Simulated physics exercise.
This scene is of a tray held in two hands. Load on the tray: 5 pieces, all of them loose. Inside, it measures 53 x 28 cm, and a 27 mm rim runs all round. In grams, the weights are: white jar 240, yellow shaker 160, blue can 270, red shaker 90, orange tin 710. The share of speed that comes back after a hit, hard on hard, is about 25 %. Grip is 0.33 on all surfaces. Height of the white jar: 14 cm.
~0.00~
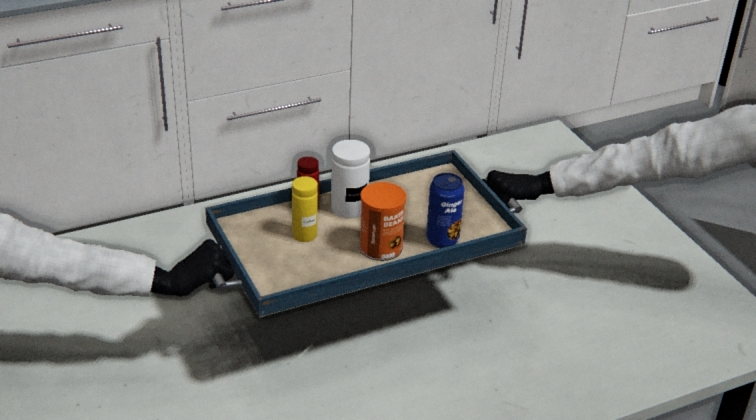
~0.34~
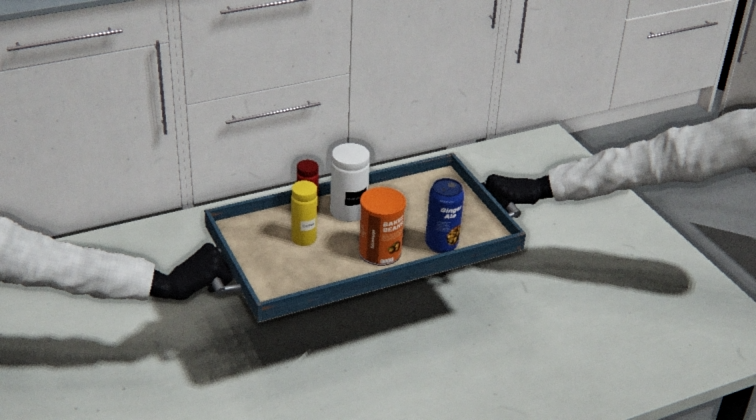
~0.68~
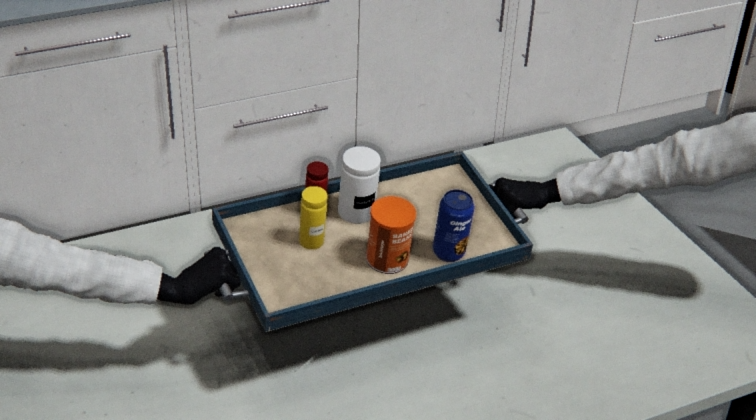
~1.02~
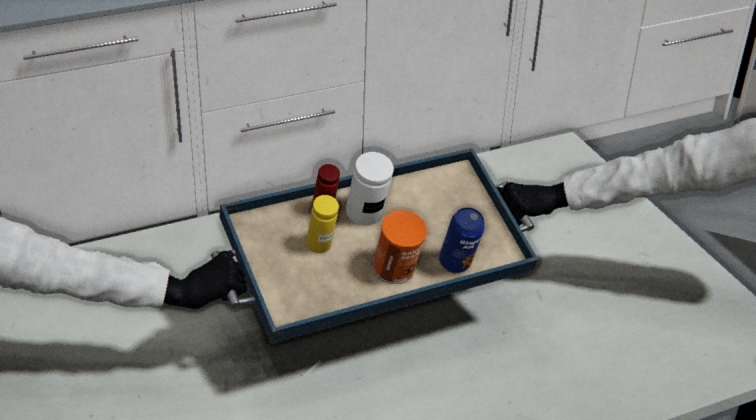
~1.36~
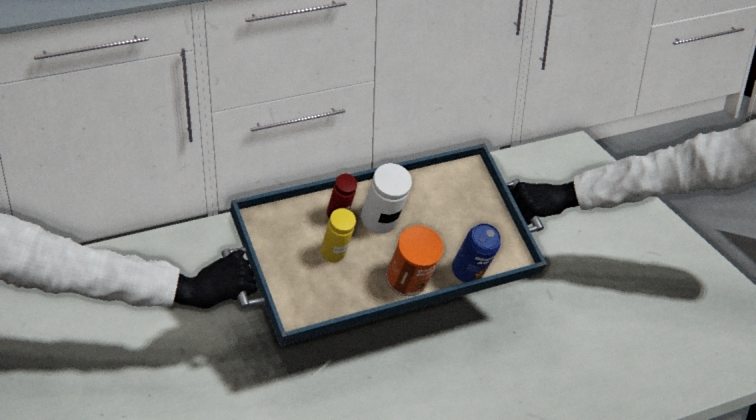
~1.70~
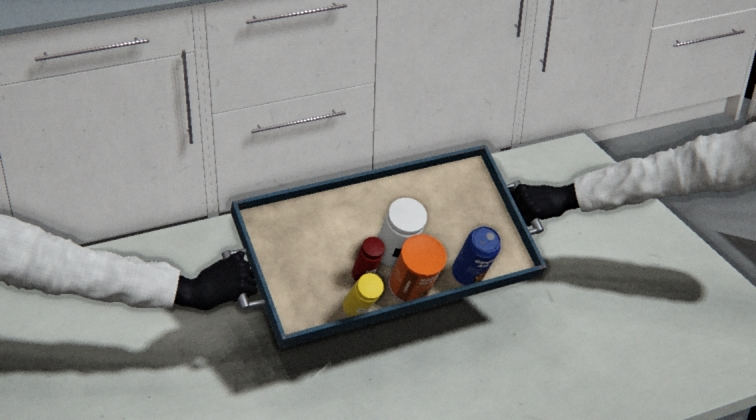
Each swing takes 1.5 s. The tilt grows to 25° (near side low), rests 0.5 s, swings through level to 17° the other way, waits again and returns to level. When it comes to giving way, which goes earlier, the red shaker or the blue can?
The earlier one is the first of the pair.
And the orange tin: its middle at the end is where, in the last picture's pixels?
Rest position, about (414, 245) px.
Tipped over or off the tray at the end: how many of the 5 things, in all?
Total: 2.
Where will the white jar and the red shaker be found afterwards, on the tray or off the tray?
Result: White jar remains in bounds, red shaker goes out of bounds.
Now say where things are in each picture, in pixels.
Tray level; blue can (445, 212), in the first picture.
Tray tilted 1°, near edge down; orange tin (381, 227); white jar (350, 183), in the second picture.
Tray tilted 7°, near edge down; yellow shaker (313, 218); orange tin (390, 235), in the third picture.
Tray tilted 18°, near edge down; white jar (369, 189); yellow shaker (322, 225), in the fourth picture.
Tray tilted 24°, near edge down; blue can (476, 254) shifted 2 cm; orange tin (414, 261) shifted 2 cm, in the fifth picture.
Tray tilted 25°, near edge down; red shaker (368, 261) shifted 16 cm; blue can (476, 257) shifted 2 cm, in the sixth picture.
Around 2.00 s, tray tilted 25°, near edge down; yellow shaker and red shaker now off the tray; blue can shifted 2 cm near (476, 257); white jar shifted 9 cm.
Around 2.60 s, tray tilted 16°, near edge down; blue can shifted 2 cm near (476, 248); white jar shifted 9 cm; orange tin shifted 3 cm.
Around 3.00 s, tray tilted 4°, far edge down; blue can shifted 2 cm near (472, 225); white jar shifted 9 cm; orange tin shifted 3 cm.
Around 4.70 s, tray tilted 12°, far edge down; blue can shifted 2 cm near (470, 216); white jar shifted 9 cm; orange tin shifted 3 cm.
Finally (6.0 s), off the tray, yellow shaker and red shaker; not toppled but over 5 cm from the start, white jar; the other 2 still in place (within 5 cm). Final places as that camera would see them, red shaker near (423, 415), blue can near (473, 229). Red shaker went at 1.84 s; blue can was never lost.
